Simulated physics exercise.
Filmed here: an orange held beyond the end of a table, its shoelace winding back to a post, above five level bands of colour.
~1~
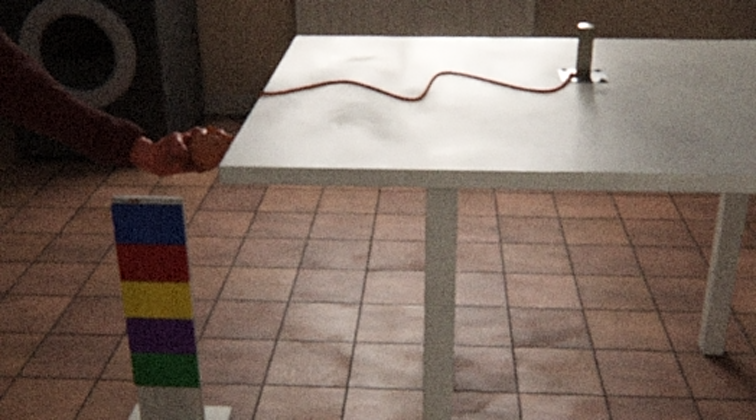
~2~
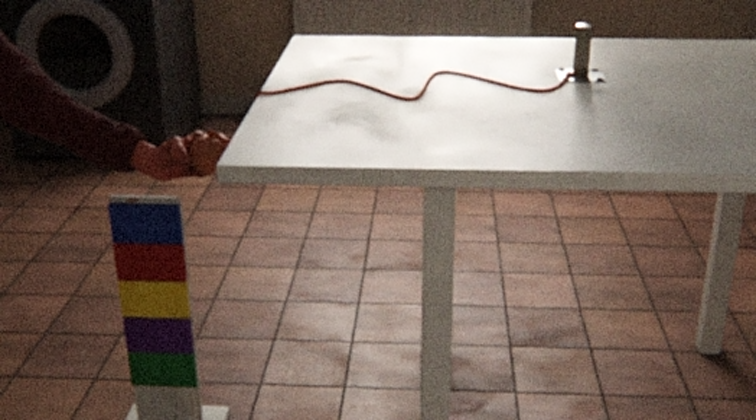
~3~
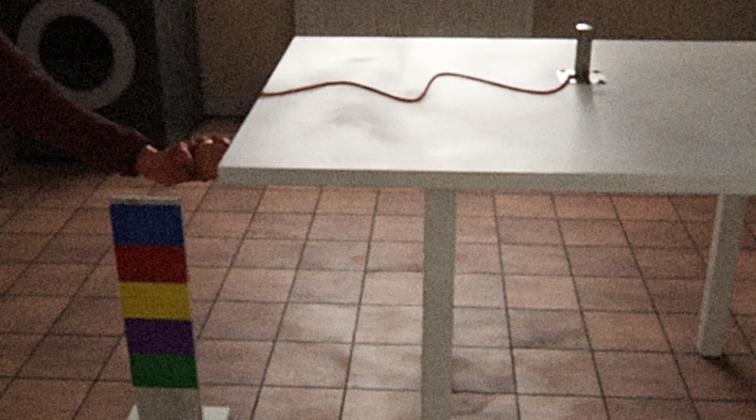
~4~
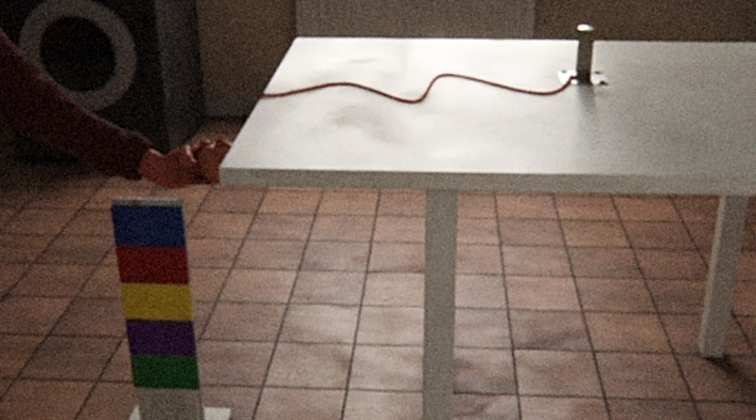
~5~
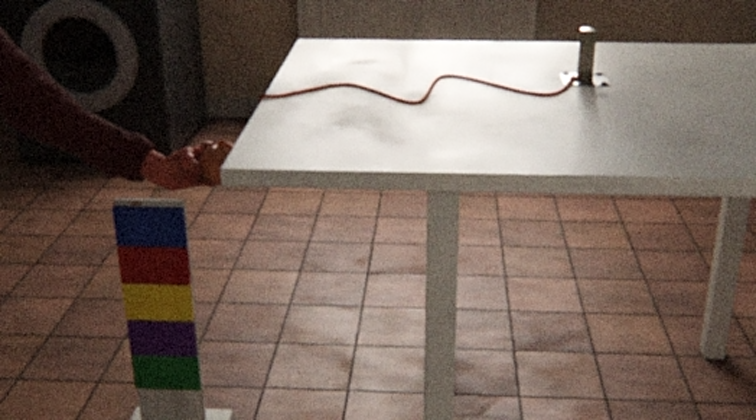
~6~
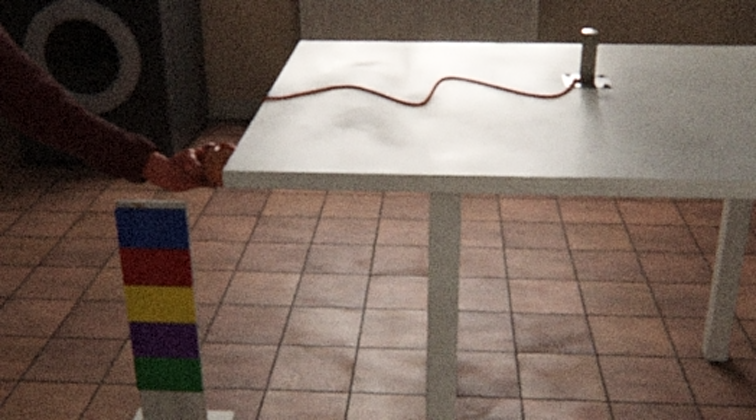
A hand stays nearly still at the table's left edge, above a colour-banded upright board.
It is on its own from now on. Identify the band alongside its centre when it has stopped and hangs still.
Its centre is alongside the purple band.
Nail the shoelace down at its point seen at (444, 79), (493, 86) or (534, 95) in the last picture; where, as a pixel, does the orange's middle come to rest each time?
Result per try (px, approx.): (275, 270); (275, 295); (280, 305).
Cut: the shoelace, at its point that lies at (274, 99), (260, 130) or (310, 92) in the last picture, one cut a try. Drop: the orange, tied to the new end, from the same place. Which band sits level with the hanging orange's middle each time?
Try 1: Red. Try 2: Yellow. Try 3: Blue.
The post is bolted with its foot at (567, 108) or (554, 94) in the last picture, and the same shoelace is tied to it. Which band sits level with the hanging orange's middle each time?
First try: Green; second try: Green.
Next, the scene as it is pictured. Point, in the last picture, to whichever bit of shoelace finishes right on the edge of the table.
(394, 99), approximately.
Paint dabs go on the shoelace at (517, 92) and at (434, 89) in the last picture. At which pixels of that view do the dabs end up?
They go to (476, 85) and to (348, 90).
A little later, orange near (239, 345); level with purple.
Next, orange near (314, 313); level with purple.
Later still, orange near (261, 334); level with purple.
When it is over, orange near (286, 329); level with purple. Its middle rests at the purple band.
